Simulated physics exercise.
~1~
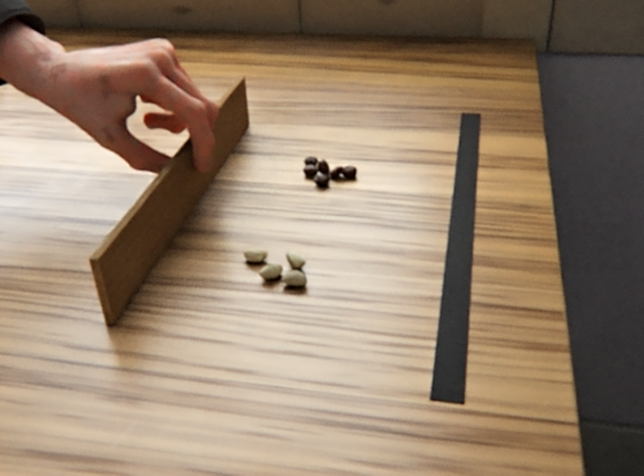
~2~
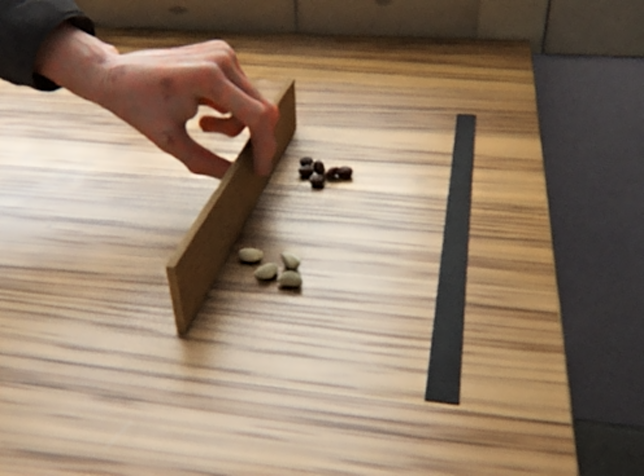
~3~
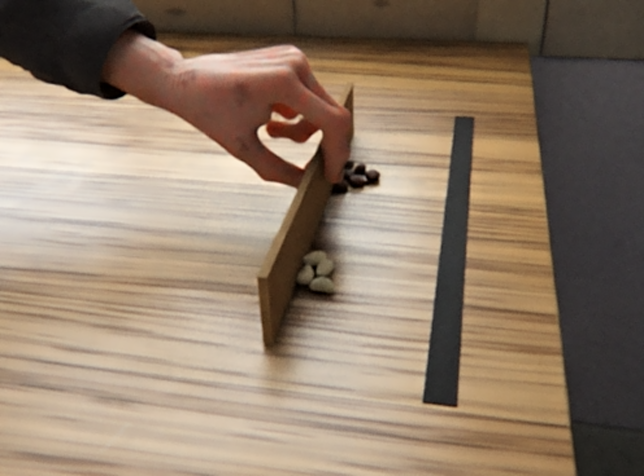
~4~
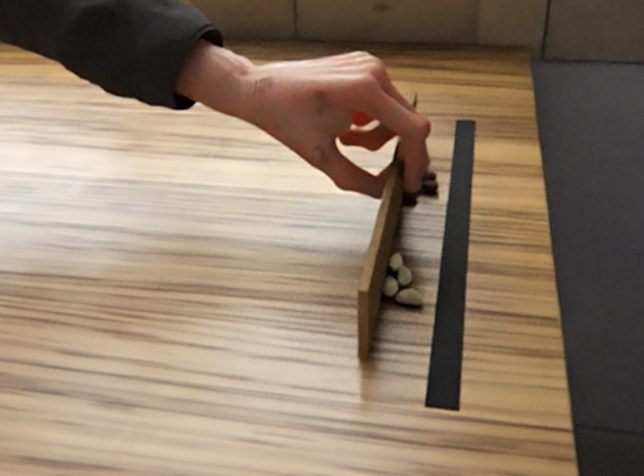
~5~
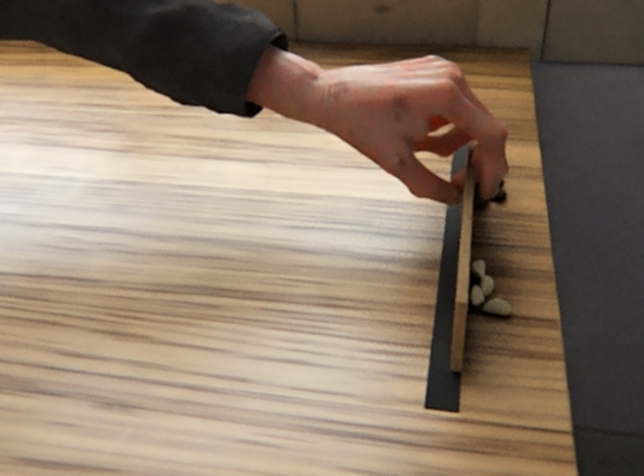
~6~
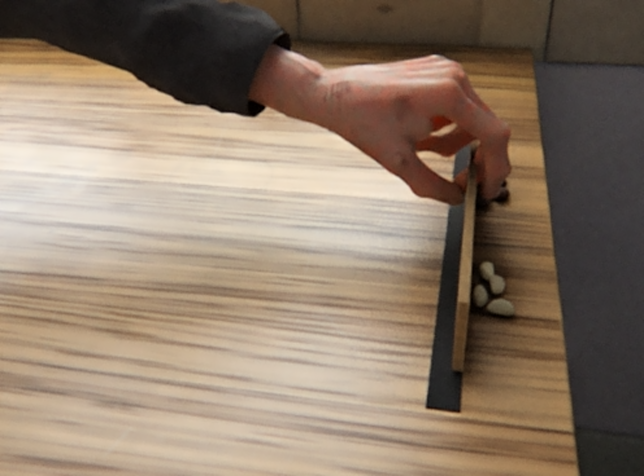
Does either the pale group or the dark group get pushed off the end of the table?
No, both groups stay on the table. The board stops on the black tape, with the pale and dark pieces resting between it and the table's right edge.
